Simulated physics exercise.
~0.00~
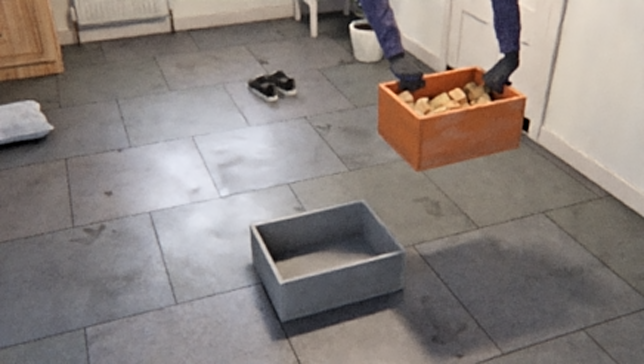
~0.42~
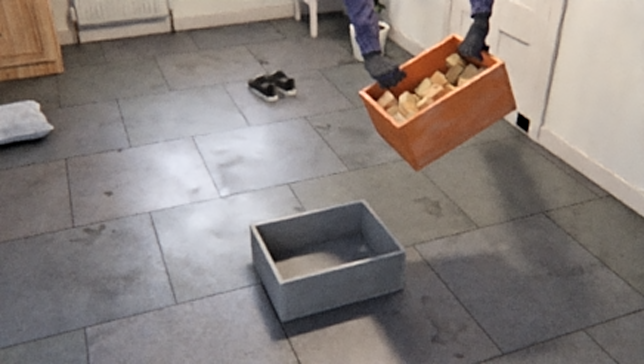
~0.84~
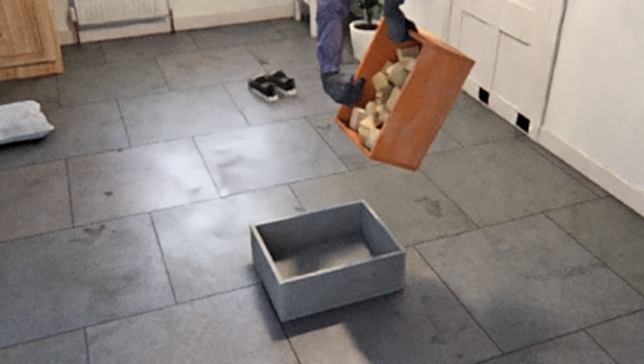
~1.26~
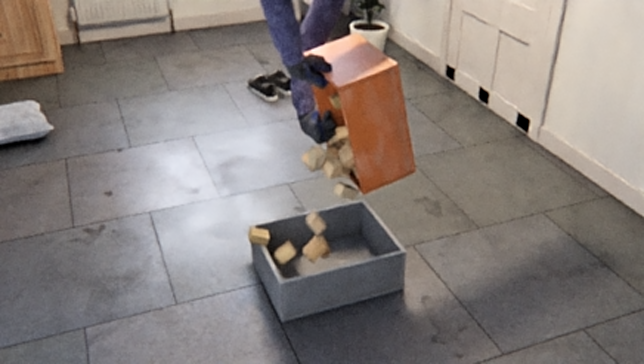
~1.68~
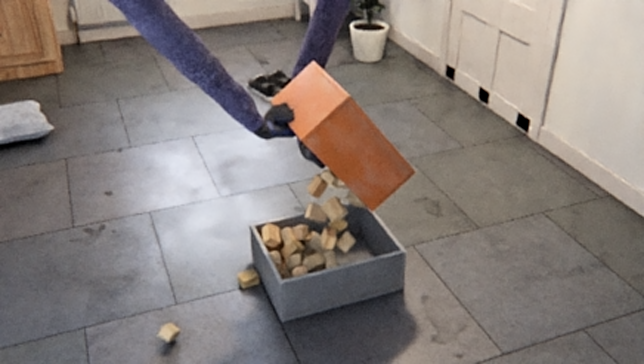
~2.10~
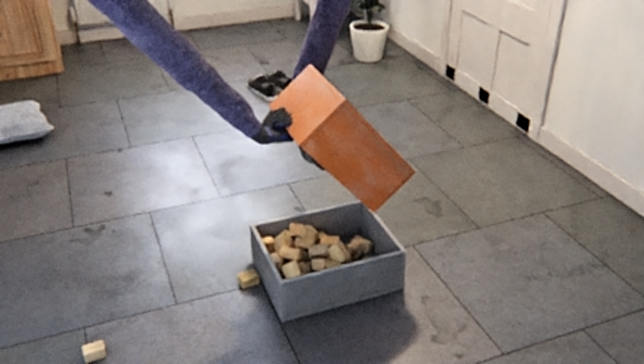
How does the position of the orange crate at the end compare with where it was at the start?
At the start the orange crate is held in the air at the upper right, away from the grey box. By the end it is further left and slightly lower, held tipped over just above the grey box.
